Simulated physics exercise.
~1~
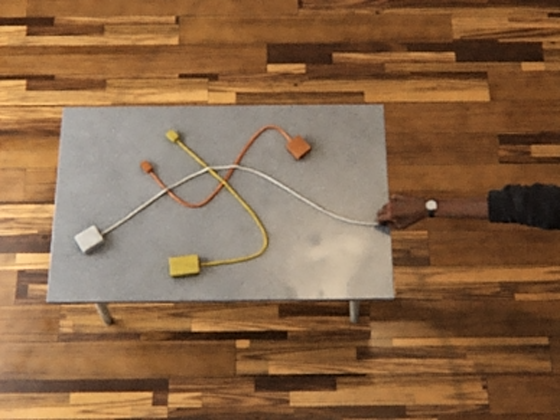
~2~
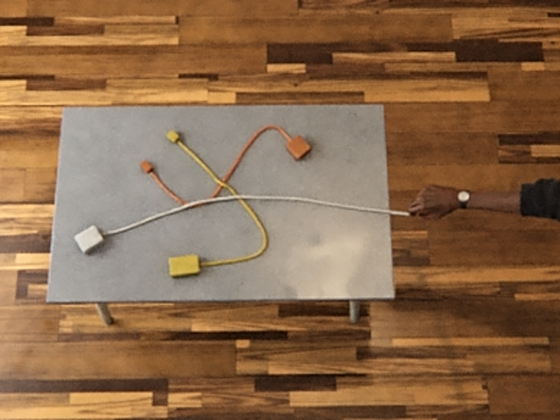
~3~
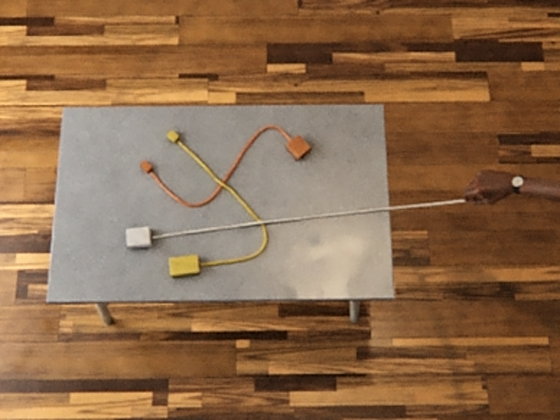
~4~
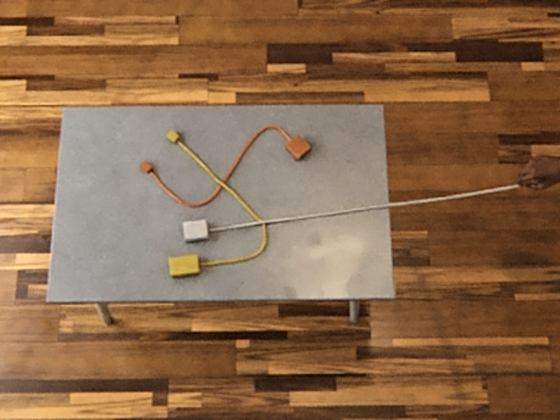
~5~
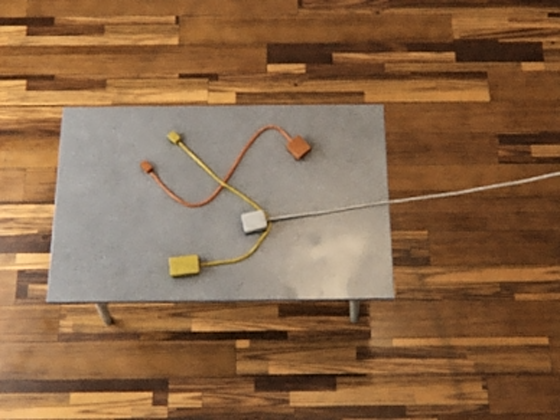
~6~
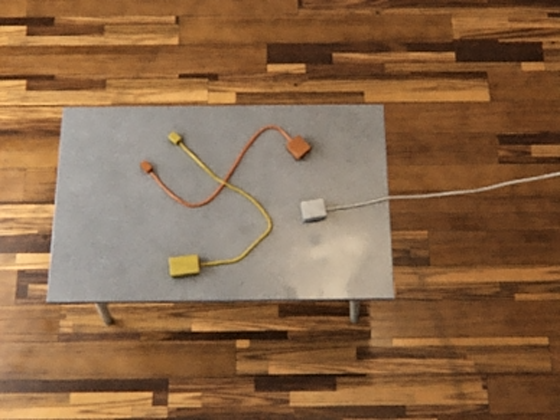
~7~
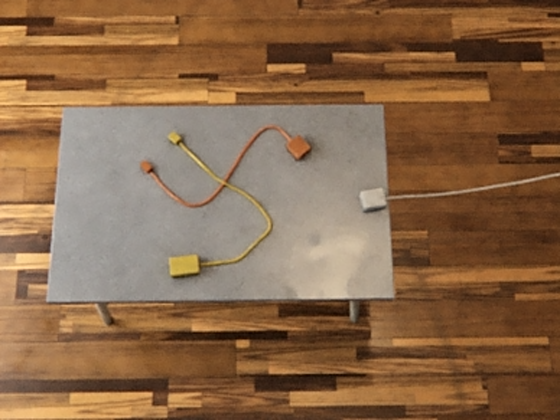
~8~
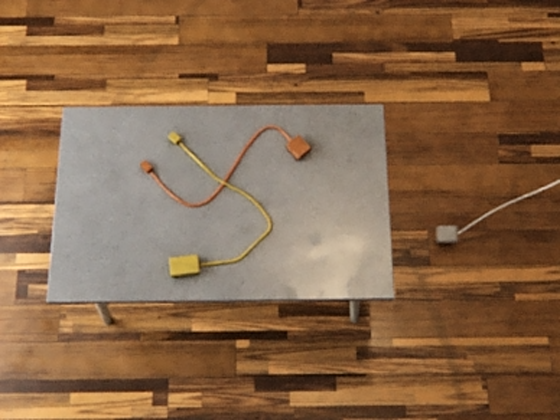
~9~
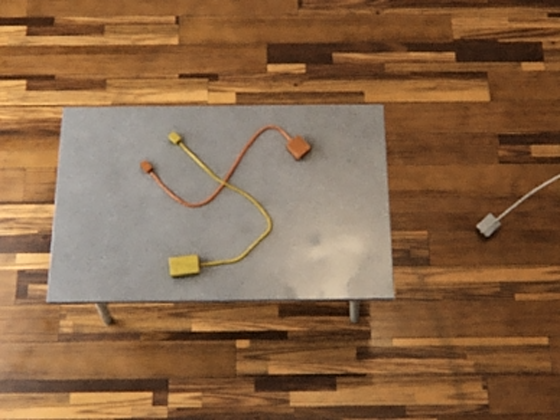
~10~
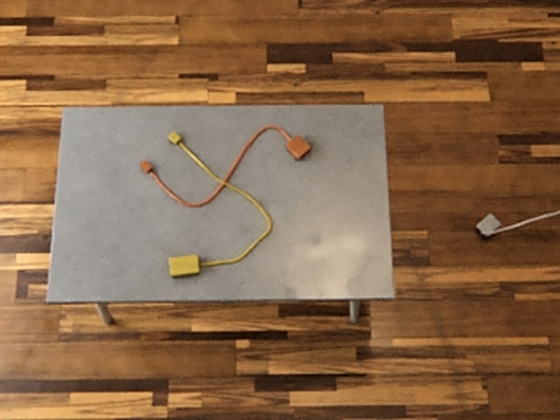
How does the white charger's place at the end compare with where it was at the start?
At the start the white charger lies on the left part of the table, and at the end it is off the table, beyond the right edge.
